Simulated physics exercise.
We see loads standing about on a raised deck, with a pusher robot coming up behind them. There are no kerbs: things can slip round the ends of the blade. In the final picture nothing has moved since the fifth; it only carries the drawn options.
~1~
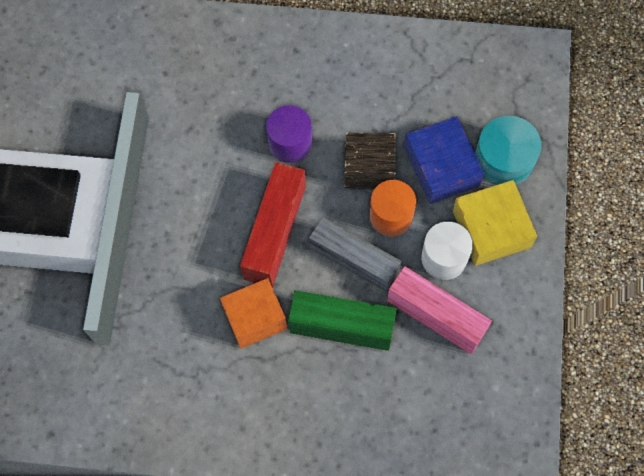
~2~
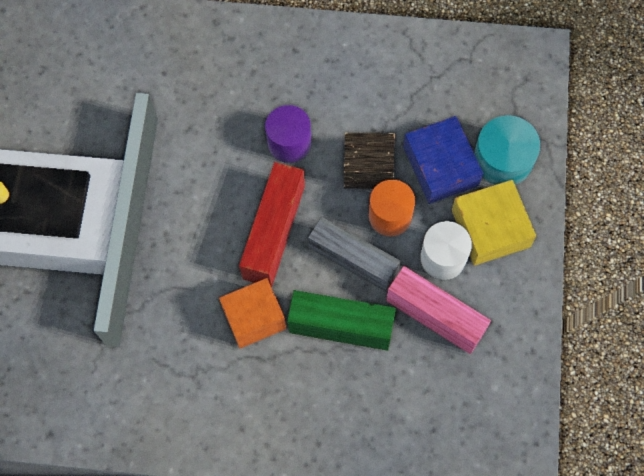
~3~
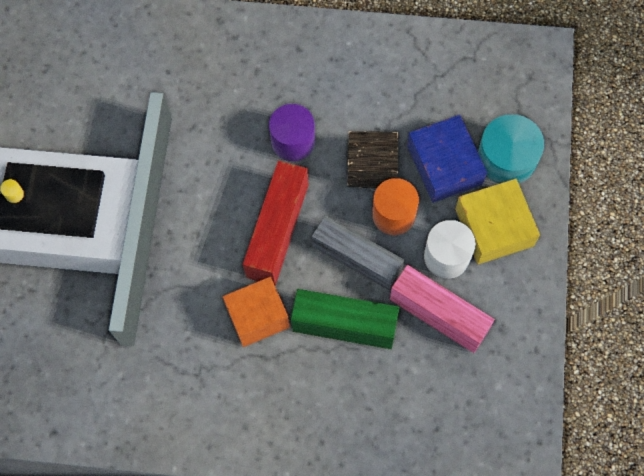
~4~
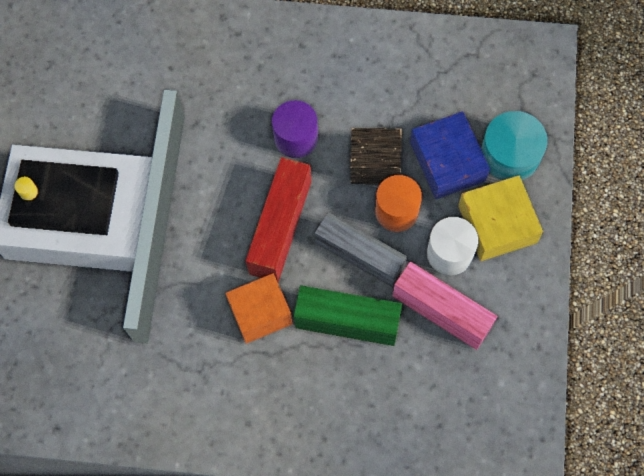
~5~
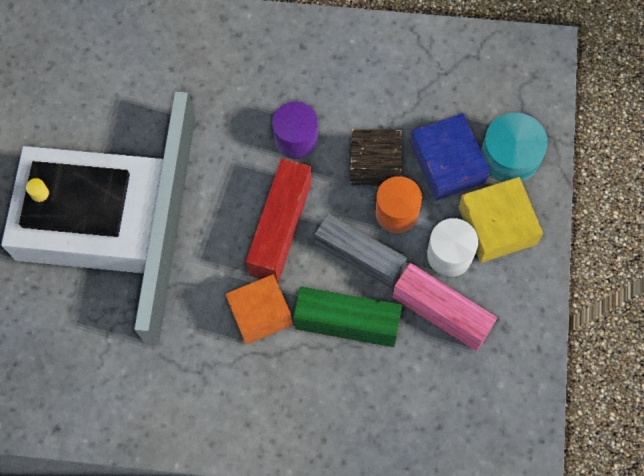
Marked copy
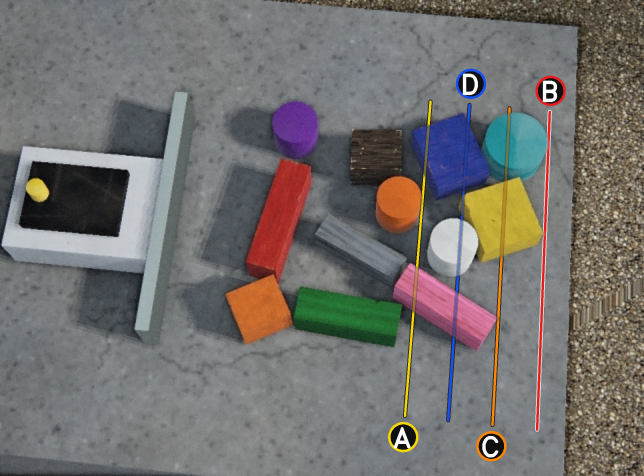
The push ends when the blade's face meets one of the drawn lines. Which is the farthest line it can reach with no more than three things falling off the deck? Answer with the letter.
At D, and not beyond.
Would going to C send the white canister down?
By then, yes.
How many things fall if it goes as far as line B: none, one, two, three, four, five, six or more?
In all, six or more.
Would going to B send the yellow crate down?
Yes.
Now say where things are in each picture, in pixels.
In the first picture, yellow crate (494, 223); pink stick (438, 311); orange canister (392, 209).
In the second picture, robot (42, 200); red bar (273, 225).
In the third picture, robot (57, 200); purple canister (293, 133).
In the fourth picture, robot (72, 197); grey stick (361, 250).
In the fifth picture, robot (82, 199); green stick (348, 318); turquoise canister (513, 149); orange crate (259, 310).
On the marked copy, A at (418, 251); B at (544, 263); C at (501, 259); D at (459, 255).
Following D. Soon after the start, robot (189, 209); orange crate (293, 317); green stick (371, 325).
Later, robot (295, 219); turquoise canister (538, 136); pink stick (530, 327).
In the end, robot (377, 227); pink stick over the edge; turquoise canister over the edge; two fallen.
As for the rest, A is within the limit but short; B drops seven; C drops five.
